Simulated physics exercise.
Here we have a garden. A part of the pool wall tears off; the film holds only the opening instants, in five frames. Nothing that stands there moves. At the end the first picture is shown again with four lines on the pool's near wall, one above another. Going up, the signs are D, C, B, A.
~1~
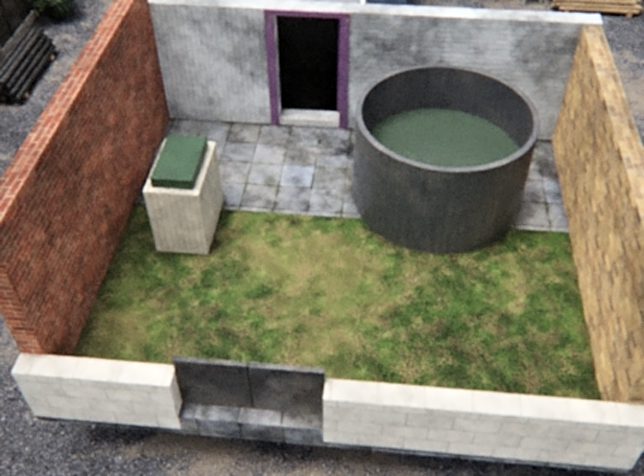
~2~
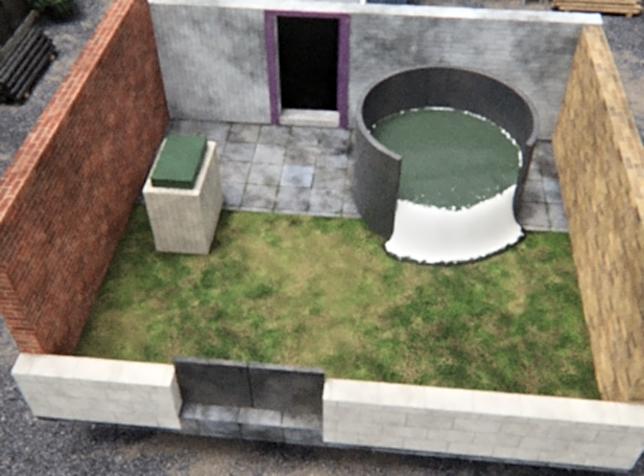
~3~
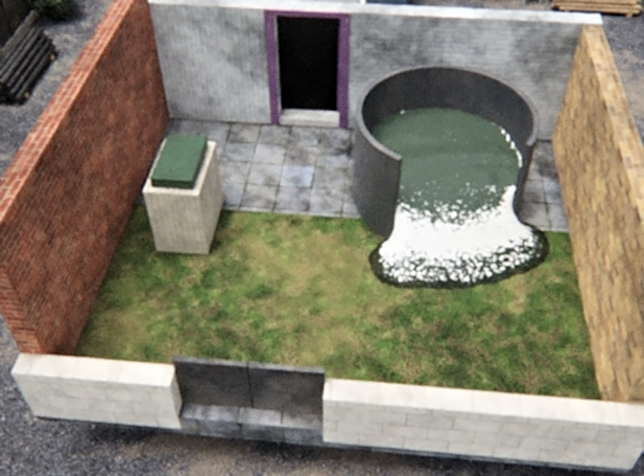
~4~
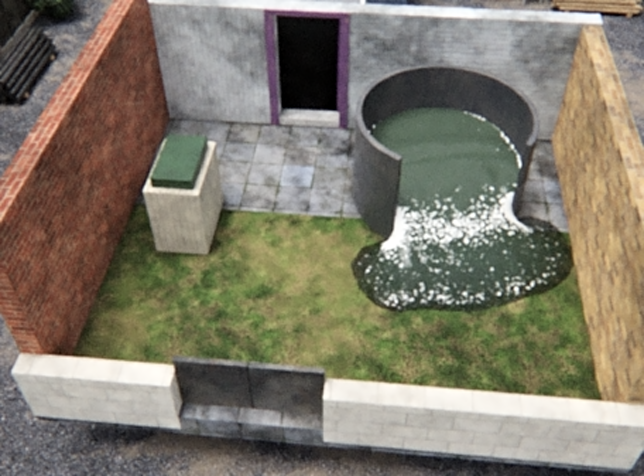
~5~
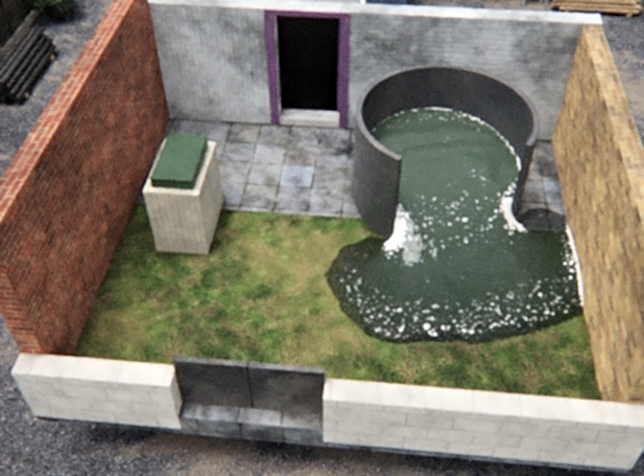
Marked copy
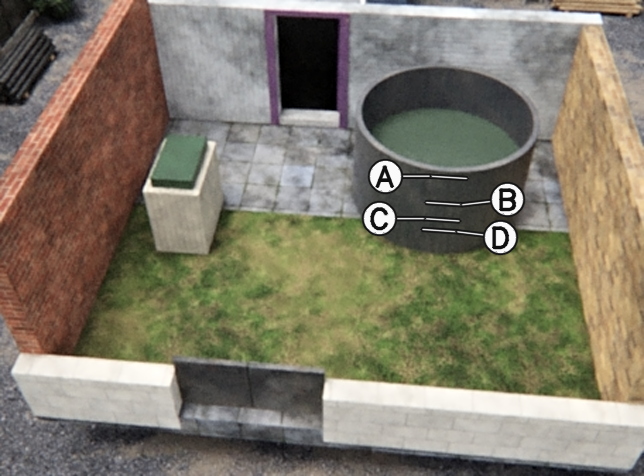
Green water pours through a gap in the round pool's front and spreads across the grass.
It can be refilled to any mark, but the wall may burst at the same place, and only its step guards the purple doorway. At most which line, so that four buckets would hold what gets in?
Use mark B.
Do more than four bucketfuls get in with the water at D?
No, that is safe.
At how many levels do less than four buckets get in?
Three of them.
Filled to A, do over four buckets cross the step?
Yes, it does.
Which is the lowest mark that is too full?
A.
On the marked copy, A at (448, 177); B at (444, 203); C at (441, 219); D at (439, 230); from the bottom up D, C, B, A.
With A, about 11 bucketfuls get in.
With B, a splash gets over, under a bucket.
With C, nothing gets over.
With D, nothing gets over.
